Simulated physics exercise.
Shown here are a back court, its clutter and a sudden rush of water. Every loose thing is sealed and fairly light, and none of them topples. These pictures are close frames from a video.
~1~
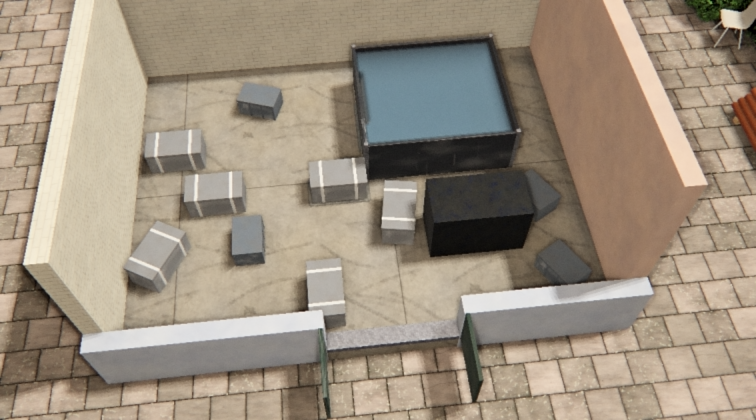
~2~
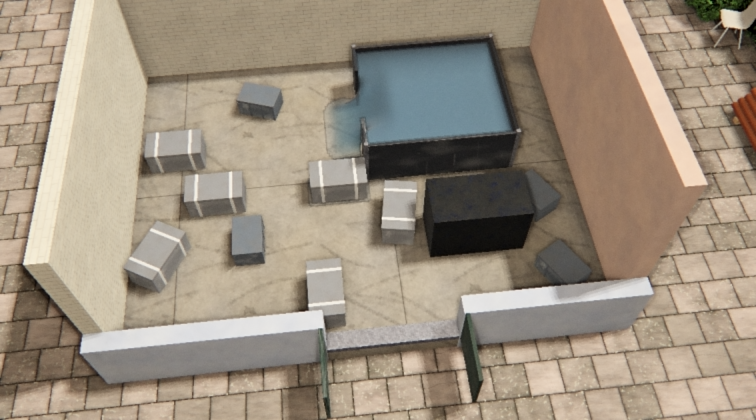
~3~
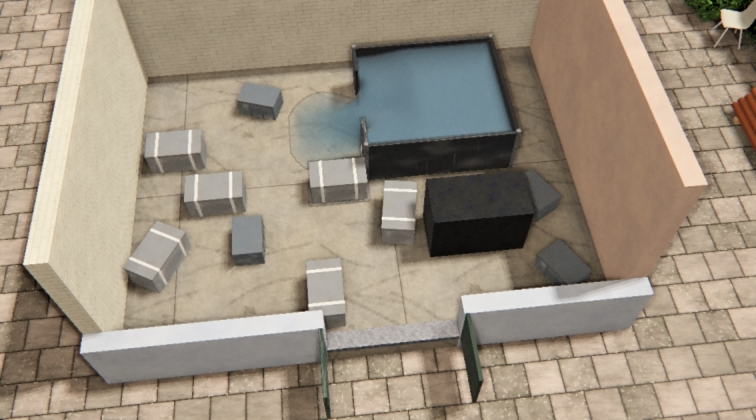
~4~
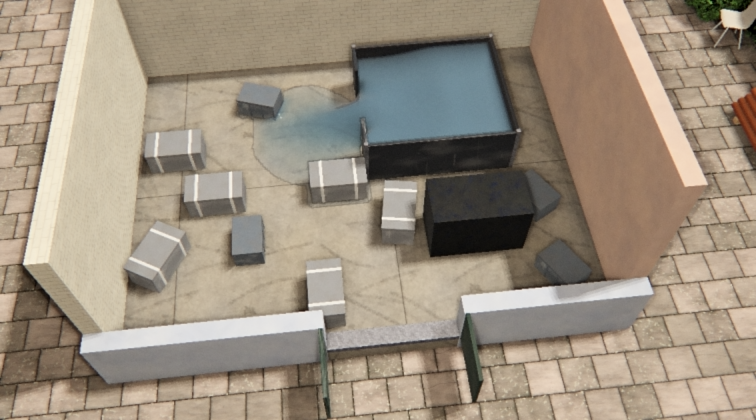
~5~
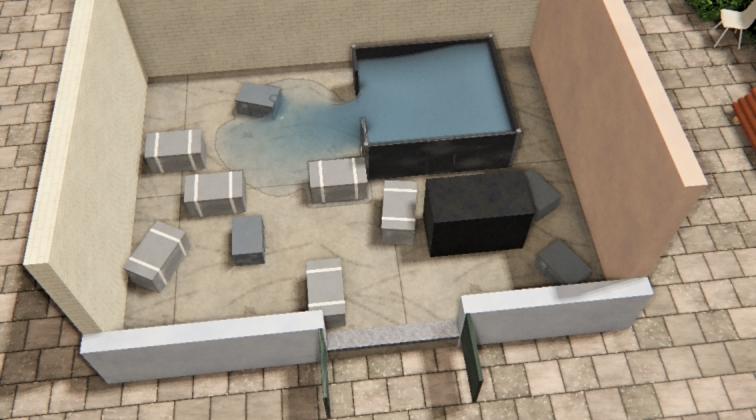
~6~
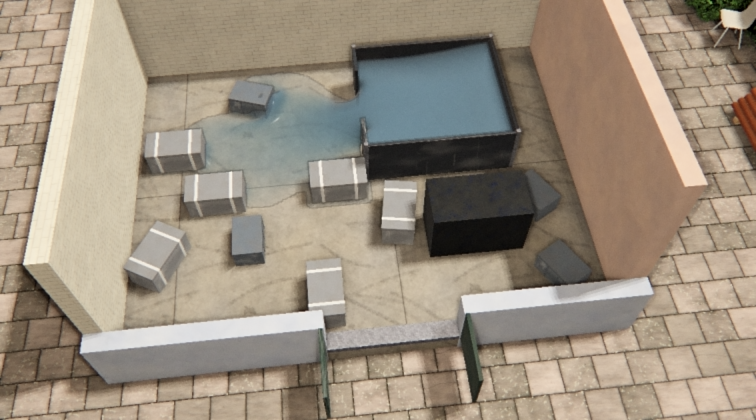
We see a walled courtyard scattered with grey boxes and a raised tank of blue water, which begins pouring through its left side and spreads leftward across the floor among the boxes, slightly shifting the small one near the back wall.
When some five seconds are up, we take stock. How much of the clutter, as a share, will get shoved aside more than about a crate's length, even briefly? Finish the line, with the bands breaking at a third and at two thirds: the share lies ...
The share lies between a third and two thirds.
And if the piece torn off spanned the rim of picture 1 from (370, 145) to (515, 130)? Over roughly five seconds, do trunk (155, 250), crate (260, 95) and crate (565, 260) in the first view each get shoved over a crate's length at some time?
In turn: Moved that far, stayed within it, moved that far.
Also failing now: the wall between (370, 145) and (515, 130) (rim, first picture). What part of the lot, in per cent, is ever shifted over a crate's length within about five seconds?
I'd put it at about 90 percent.
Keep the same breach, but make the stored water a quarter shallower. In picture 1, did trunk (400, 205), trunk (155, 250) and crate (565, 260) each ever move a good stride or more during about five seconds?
Not beyond that, then beyond that, then not beyond that.
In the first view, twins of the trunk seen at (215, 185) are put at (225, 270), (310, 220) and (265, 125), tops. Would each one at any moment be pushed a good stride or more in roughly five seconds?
The first travels far, the second sits tight, the third travels far.
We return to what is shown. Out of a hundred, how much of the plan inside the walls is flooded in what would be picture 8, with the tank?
40 per cent, roughly.
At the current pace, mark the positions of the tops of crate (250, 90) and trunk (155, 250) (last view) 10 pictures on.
Expect them at roughly (164, 85) and roughly (141, 290).
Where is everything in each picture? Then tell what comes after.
In the first picture, a crate at (259, 94), on the bottom; a trunk at (173, 143), on the bottom; 0 of 10 have shifted.
In the second picture, a crate at (259, 94) rests on the ground; a trunk at (173, 143), on the bottom; 0 of 10 have shifted.
In the third picture, a crate at (259, 94), on the bottom; a trunk at (173, 143), on the bottom; 0 of 10 have shifted.
In the fourth picture, a crate at (259, 94) rests on the ground; a trunk at (173, 143), on the bottom; 0 of 10 have shifted.
In the fifth picture, a crate at (258, 94), on the bottom; a trunk at (173, 143) rests on the ground; 0 of 10 have shifted.
In the sixth picture, a crate at (251, 92), on the bottom, close to its start; a trunk at (173, 143), on the bottom; 1 of 10 have shifted.
A moment on, 1 of 10 are well off their spots; 0 afloat.
Next, 3 of 10 are well off their spots; 3 afloat.
Later, 4 of 10 are well off their spots; 3 afloat.
In the end, 6 of 10 are well off their spots, and 6 have been at some point; 5 afloat.
